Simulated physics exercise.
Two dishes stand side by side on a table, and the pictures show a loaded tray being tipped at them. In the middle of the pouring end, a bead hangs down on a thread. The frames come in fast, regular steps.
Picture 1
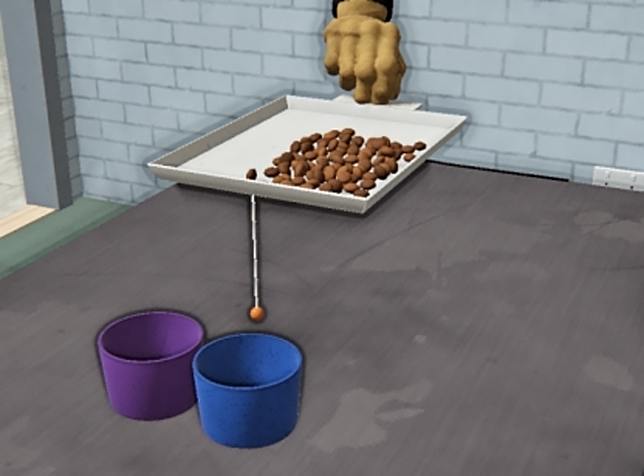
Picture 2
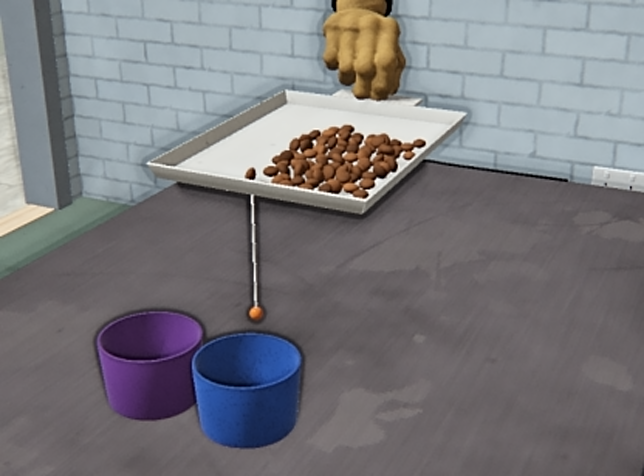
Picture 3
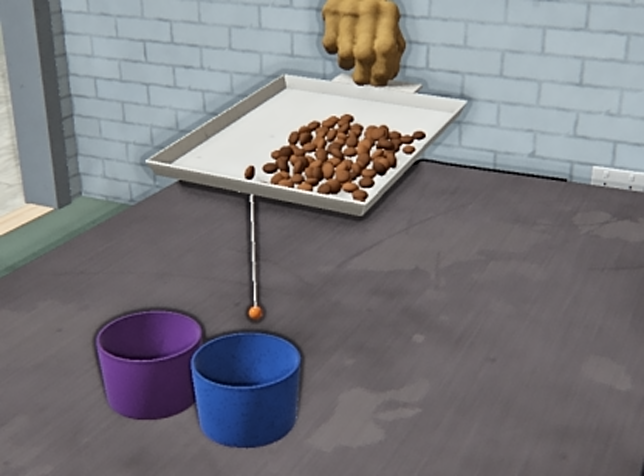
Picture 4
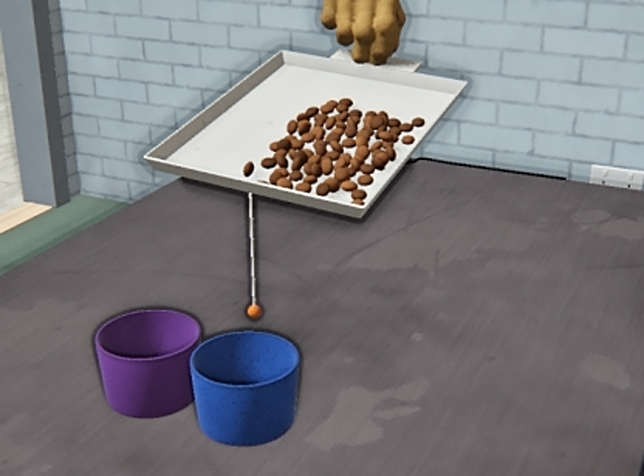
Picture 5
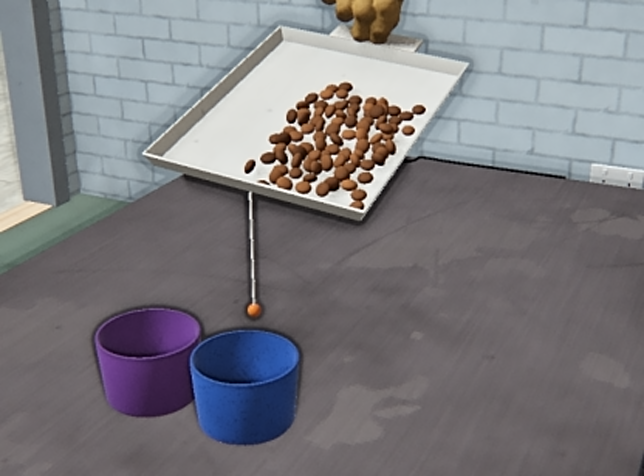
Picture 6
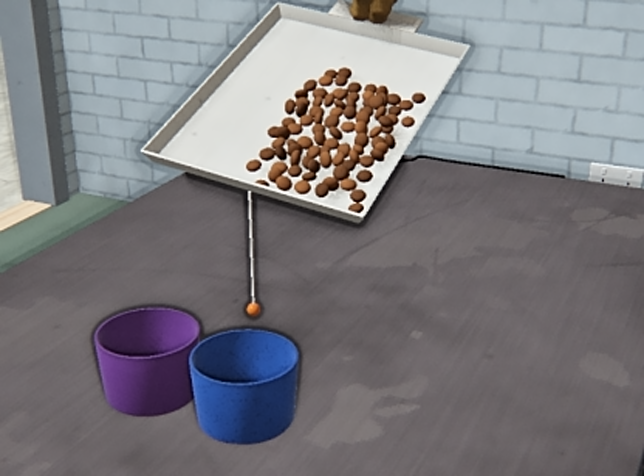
A tan gloved hand holds the far edge of a pale tray above a dark grey table, seen from slightly above before a light blue brick wall. Brown nut-like pieces lie toward the tray's right side, an orange bead hangs on a white thread below, and purple and blue dishes stand left and right. The hand raises the far edge, steadily tilting the tray toward its near right corner, while the pieces spread slightly and the view stays nearly still.
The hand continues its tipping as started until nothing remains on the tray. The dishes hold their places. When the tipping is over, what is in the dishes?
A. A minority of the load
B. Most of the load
A.
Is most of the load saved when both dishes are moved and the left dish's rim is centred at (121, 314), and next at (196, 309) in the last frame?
First try: A minority; second try: A minority.
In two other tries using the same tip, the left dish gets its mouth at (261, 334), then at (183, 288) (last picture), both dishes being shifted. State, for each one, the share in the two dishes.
Roughly 80 per cent, then roughly 0 per cent.
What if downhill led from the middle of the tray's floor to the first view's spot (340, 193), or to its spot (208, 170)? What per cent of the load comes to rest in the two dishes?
Shares, approx.: 0 %, then 40 %.
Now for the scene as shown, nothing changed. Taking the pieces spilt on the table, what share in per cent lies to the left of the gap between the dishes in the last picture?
I'd put it at close to 0 per cent.
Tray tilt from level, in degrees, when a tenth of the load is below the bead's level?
80° or so.
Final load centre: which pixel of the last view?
Somewhere around (326, 437) in the last picture.
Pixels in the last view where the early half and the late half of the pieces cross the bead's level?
I'd place the first part at (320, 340) and the rest at (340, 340).
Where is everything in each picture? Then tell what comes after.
In the first picture, corners of the pouring end at (157, 163) and (363, 196), level; middle of the load at (340, 162), bits of dog kibble; left dish at (123, 385); right dish at (222, 413); bead on its thread at (257, 314).
In the second picture, corners of the pouring end at (156, 162) and (362, 197), level; middle of the load at (339, 160).
In the third picture, corners of the pouring end at (155, 160) and (361, 200), tipped barely, lowest at the right corner; middle of the load at (338, 155).
In the fourth picture, corners of the pouring end at (153, 155) and (360, 203), tipped a little, lowest at the right corner; middle of the load at (337, 148).
In the fifth picture, corners of the pouring end at (152, 151) and (360, 206), tipped clearly, lowest at the right corner; middle of the load at (337, 140).
In the sixth picture, corners of the pouring end at (150, 148) and (359, 210), tipped clearly, lowest at the right corner; middle of the load at (336, 133); left dish at (120, 381); right dish at (218, 408).
Soon after the last picture, tray tipped steeply; most on the tray; a small part in the air.
A little later, tray tipped past a quarter turn; about a quarter in the right dish; most outside both; a stray few in the air.
Later still, tray tipped past a quarter turn; about a quarter in the right dish; most outside both.
At rest, tray tipped past a quarter turn; about a quarter in the right dish; none in the left dish; most outside both.
